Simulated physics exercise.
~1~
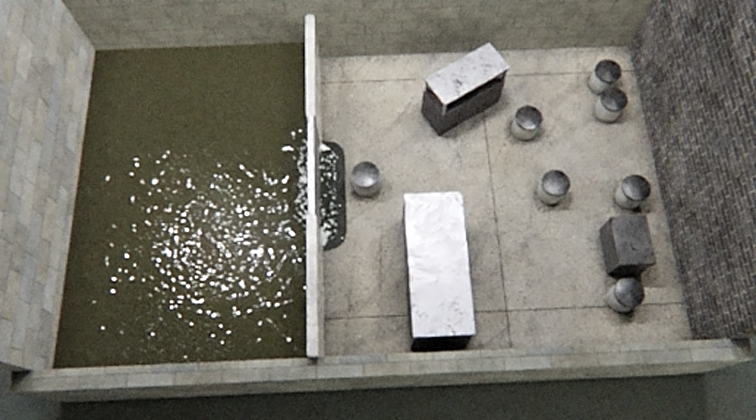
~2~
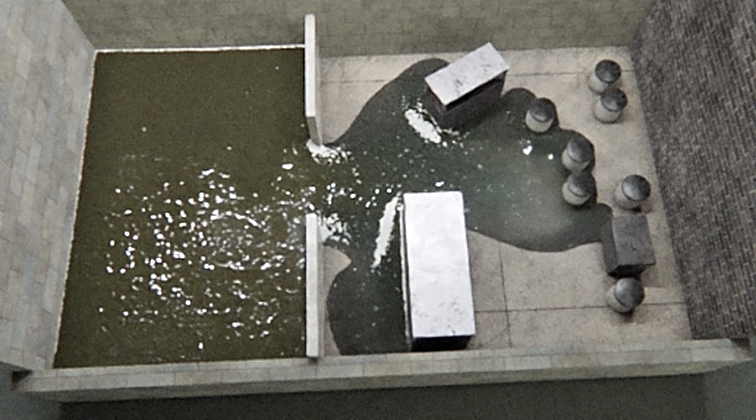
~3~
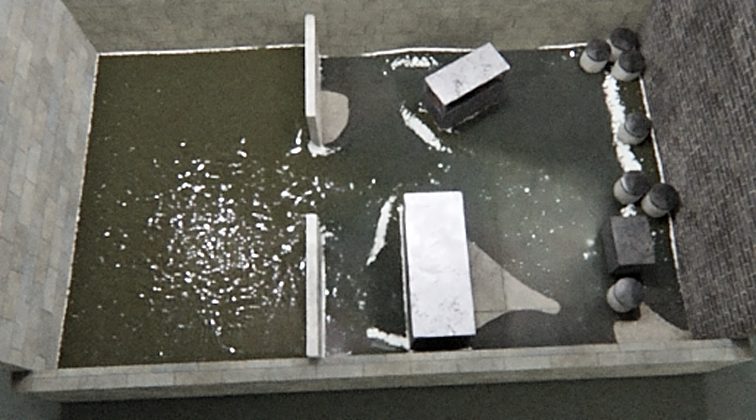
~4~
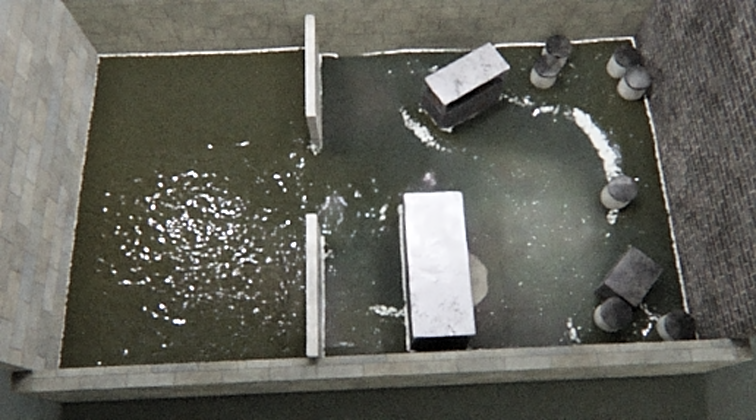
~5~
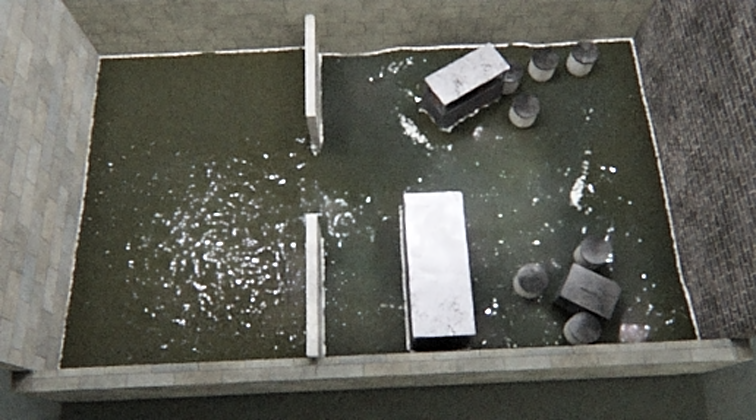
Two adjoining stone rooms, water bursting from the left through a doorway, flooding the right and setting pails and a dark chest drifting.
